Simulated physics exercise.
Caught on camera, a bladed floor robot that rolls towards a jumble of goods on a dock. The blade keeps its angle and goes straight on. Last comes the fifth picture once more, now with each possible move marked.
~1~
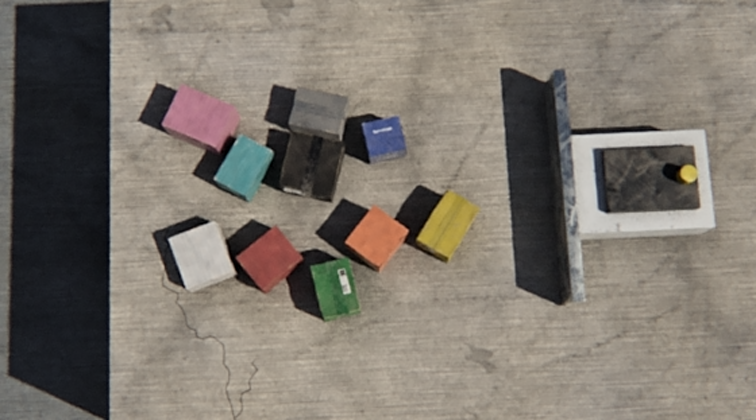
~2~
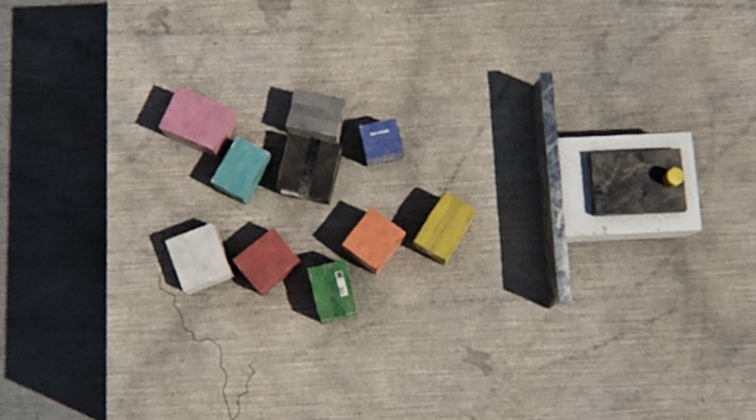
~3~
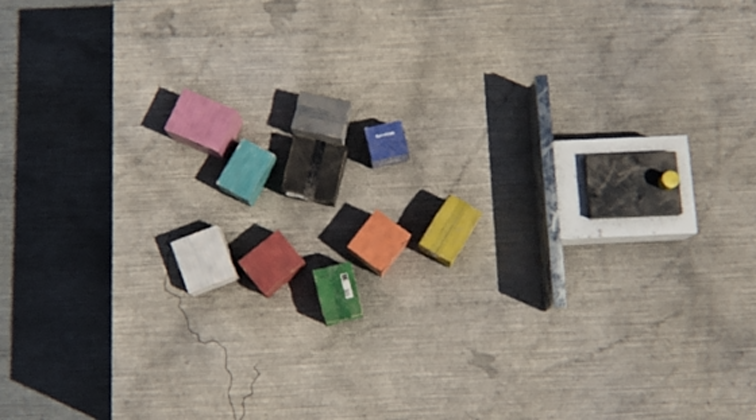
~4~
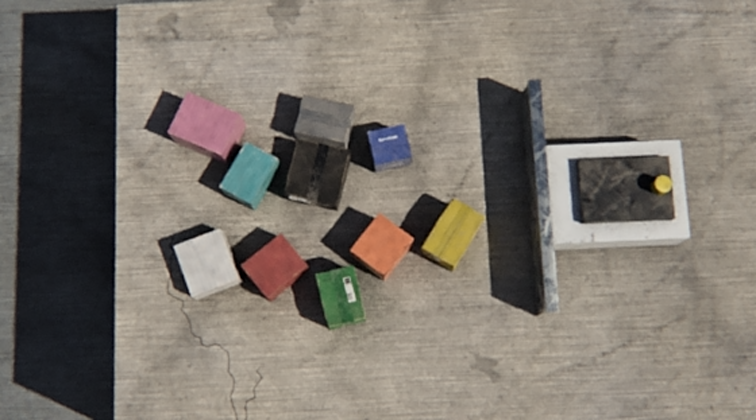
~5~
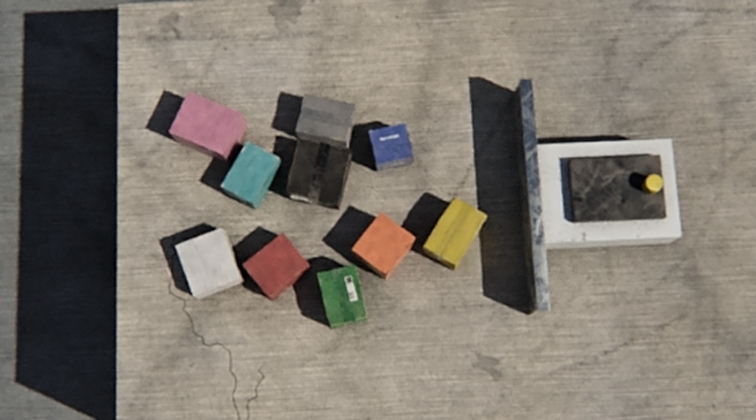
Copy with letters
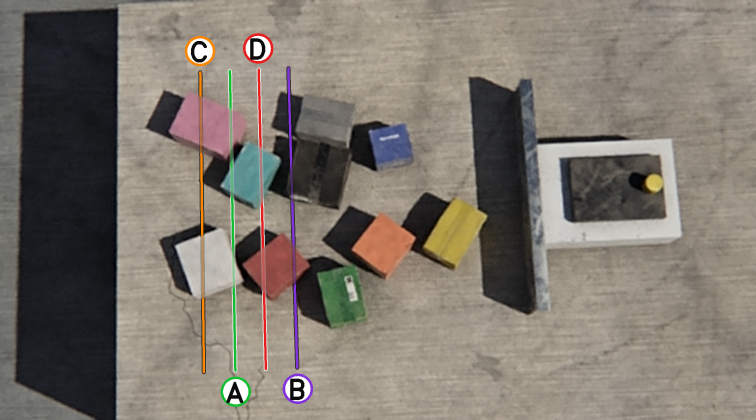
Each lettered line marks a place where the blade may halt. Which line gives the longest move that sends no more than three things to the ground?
Line C.
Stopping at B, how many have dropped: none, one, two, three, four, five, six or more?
In all, none.
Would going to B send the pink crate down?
By then, no.
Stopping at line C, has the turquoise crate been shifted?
Yes.
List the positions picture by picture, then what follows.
In the first frame, turquoise crate (245, 168); orange crate (376, 239); blue box (384, 140).
In the second frame, robot (631, 182); white crate (200, 259).
In the third frame, robot (626, 185); pink crate (204, 125).
In the fourth frame, robot (618, 190); grey box (325, 123).
In the fifth frame, robot (610, 189); red crate (278, 267); turquoise crate (252, 175); orange crate (383, 246).
On the copy, A at (233, 216); B at (293, 214); C at (202, 218); D at (262, 215).
On C. First, robot (488, 194); green parcel (332, 302); blue box (383, 147).
Then, robot (367, 200); white crate (177, 268); turquoise crate (181, 202).
Finally, robot (274, 204); turquoise crate over the edge; white crate over the edge; two fallen.
By contrast, A is within the limit but short; B is within the limit but short; D is within the limit but short.
